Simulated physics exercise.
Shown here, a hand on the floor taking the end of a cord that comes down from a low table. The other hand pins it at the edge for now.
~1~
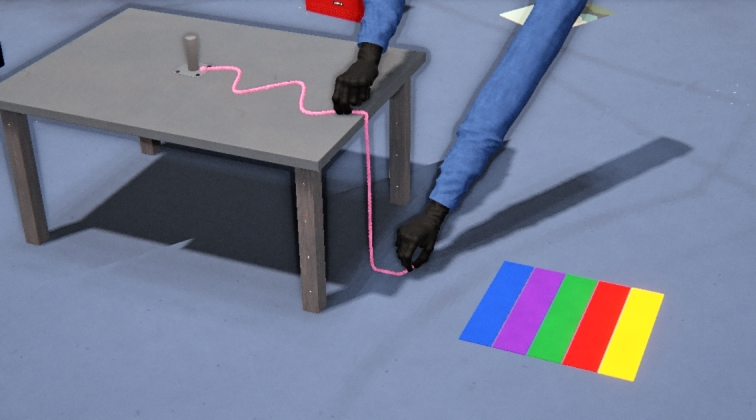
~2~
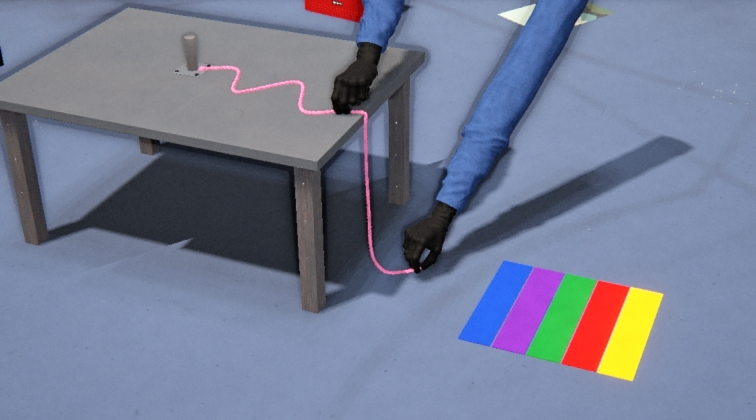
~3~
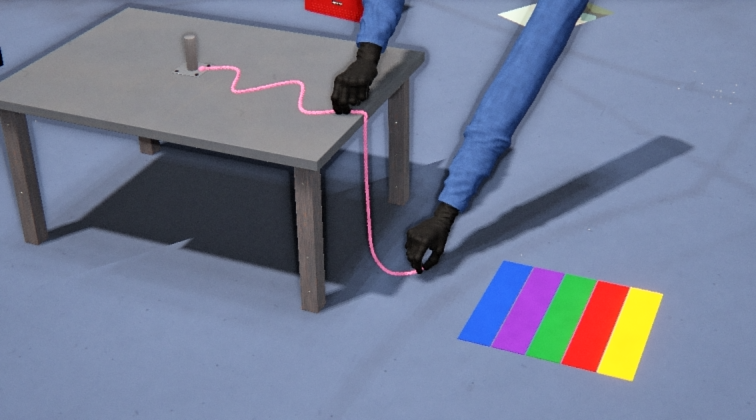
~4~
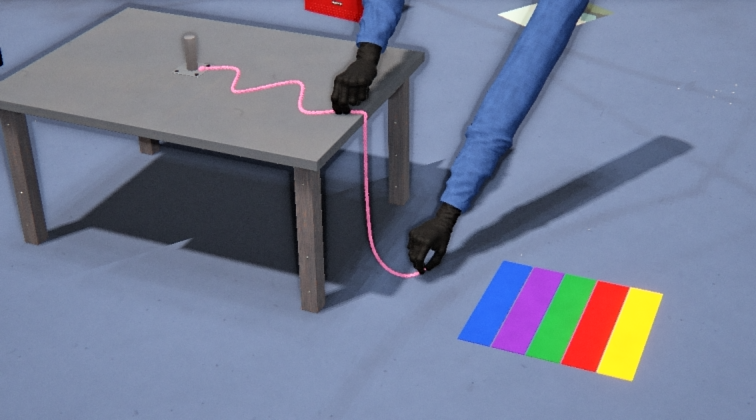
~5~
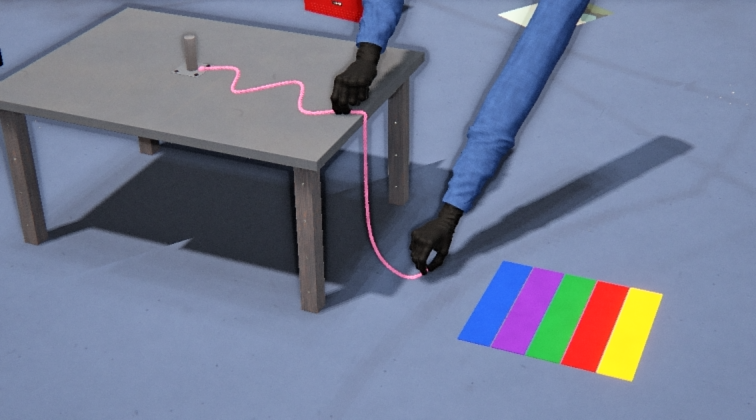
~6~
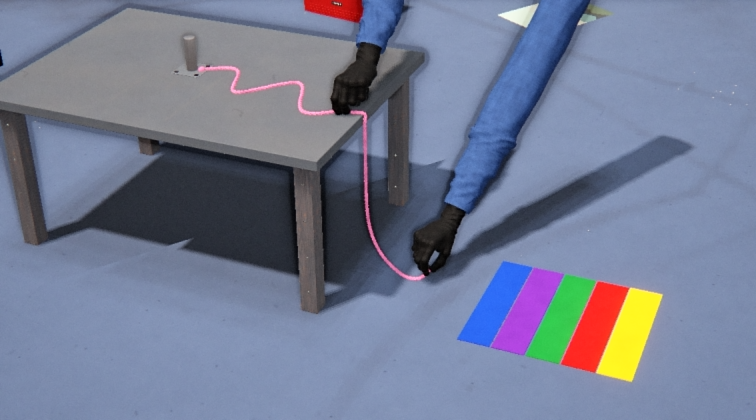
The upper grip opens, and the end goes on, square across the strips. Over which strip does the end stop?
The end stops over the yellow strip.
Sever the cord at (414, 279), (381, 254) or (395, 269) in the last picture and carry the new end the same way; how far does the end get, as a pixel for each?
The places are (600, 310), (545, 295) and (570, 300).
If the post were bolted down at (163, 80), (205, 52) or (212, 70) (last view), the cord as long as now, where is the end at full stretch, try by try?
Try by try, around (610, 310), (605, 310) and (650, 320).
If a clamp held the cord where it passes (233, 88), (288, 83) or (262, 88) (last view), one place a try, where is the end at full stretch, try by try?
Near (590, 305), (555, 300) and (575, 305).
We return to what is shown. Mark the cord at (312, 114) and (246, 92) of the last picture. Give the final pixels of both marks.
Near (402, 139) and (286, 91).
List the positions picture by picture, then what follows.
The first picture shows end (413, 266); blue (483, 327); purple (517, 335); green (551, 343); red (586, 352); yellow (622, 360).
The second picture shows end (420, 268); cord through (237, 69) (255, 90) (302, 96) (350, 112) (367, 177) (371, 244).
The third picture shows end (422, 269).
The fourth picture shows end (425, 269); cord through (237, 69) (255, 90) (302, 96) (350, 112) (366, 177) (372, 245).
The fifth picture shows end (427, 270).
The sixth picture shows end (429, 271); cord through (236, 70) (254, 90) (301, 97) (349, 112) (366, 178) (376, 245).
Soon after, end near (553, 298); over green.
Then, end near (600, 308); over red.
At full stretch, end near (628, 315); over yellow. It gets as far as the yellow strip.
